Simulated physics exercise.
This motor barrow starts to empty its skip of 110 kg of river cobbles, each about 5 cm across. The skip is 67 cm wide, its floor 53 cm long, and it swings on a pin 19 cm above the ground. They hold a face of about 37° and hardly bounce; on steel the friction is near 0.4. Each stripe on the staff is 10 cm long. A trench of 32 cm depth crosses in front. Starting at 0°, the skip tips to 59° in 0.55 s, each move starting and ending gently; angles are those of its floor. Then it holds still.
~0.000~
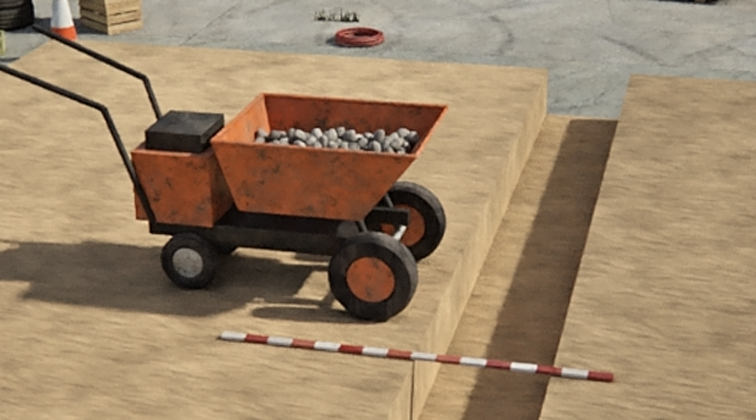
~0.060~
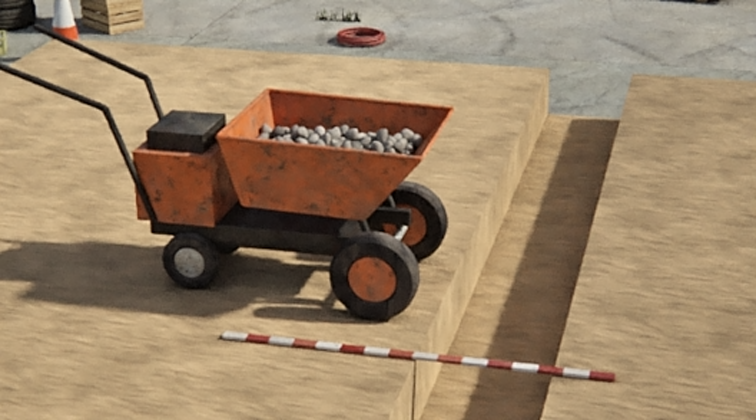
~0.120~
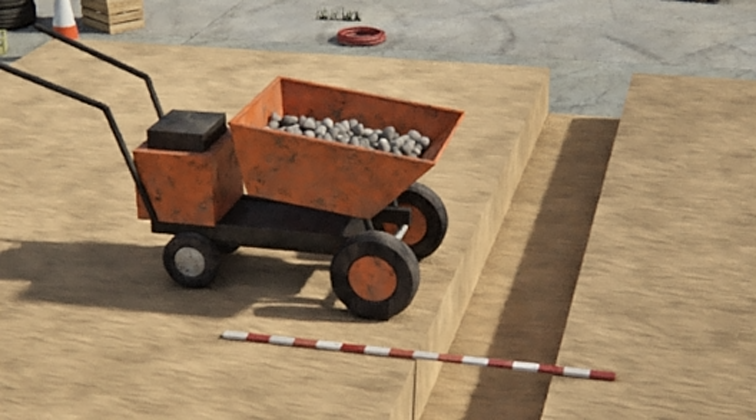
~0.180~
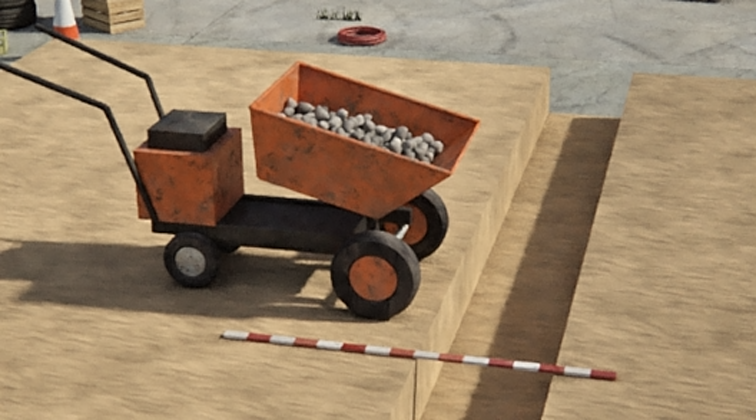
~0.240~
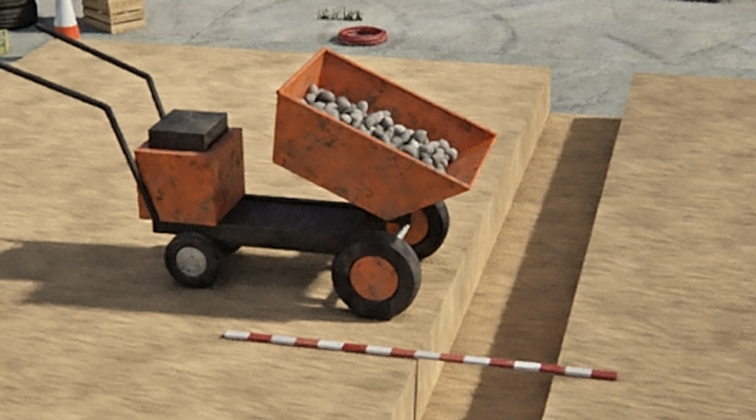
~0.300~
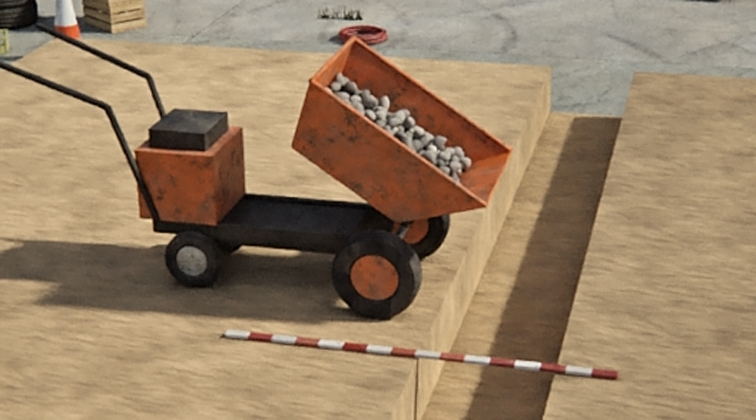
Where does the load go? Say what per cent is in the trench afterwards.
Some 33 per cent of it.
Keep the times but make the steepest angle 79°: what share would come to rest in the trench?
In that case some 45 per cent.
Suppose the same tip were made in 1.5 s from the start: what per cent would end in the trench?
Then about 50 per cent.
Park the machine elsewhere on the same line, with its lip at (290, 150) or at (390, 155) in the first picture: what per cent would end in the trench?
Near 55 per cent from the first place, 45 from the second.
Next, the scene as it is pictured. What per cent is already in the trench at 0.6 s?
Some 5 per cent.
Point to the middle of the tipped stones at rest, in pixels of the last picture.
Near (593, 299).
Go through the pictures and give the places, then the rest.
The skip is at 0°, its lip at (416, 157); the top of the load is at (355, 140), in the first frame.
The skip is at 2°, its lip at (422, 159); the top of the load is at (319, 134); the stones move at 0.4 m/s on average, in the second frame.
The skip is at 7°, its lip at (434, 164); the top of the load is at (307, 126); the stones move at 0.9 m/s on average, in the third frame.
The skip is at 15°, its lip at (451, 174); the top of the load is at (311, 112); the stones move at 1.2 m/s on average, in the fourth frame.
The skip is at 24°, its lip at (470, 189); the top of the load is at (324, 100); the stones move at 1.4 m/s on average, in the fifth frame.
Lip at (486, 206), floor tilted 34°, highest stones at (346, 90); the stones move at 1.4 m/s on average, in the sixth frame.
After 0.4 s the floor is at 49°; 100 % in the skip; the foremost stones are at (479, 197).
After 0.6 s the floor is at 59°; 96 % in the skip, 4 % in the trench; the foremost stones are at (560, 261).
After 1.0 s the floor is at 59°; 50 % in the skip, 15 % in the trench, 35 % past the trench; the foremost stones are at (702, 325).
After 3.0 s the floor is at 59°; 29 % in the skip, 33 % in the trench, 38 % past the trench; the foremost stones are past the picture's edge.
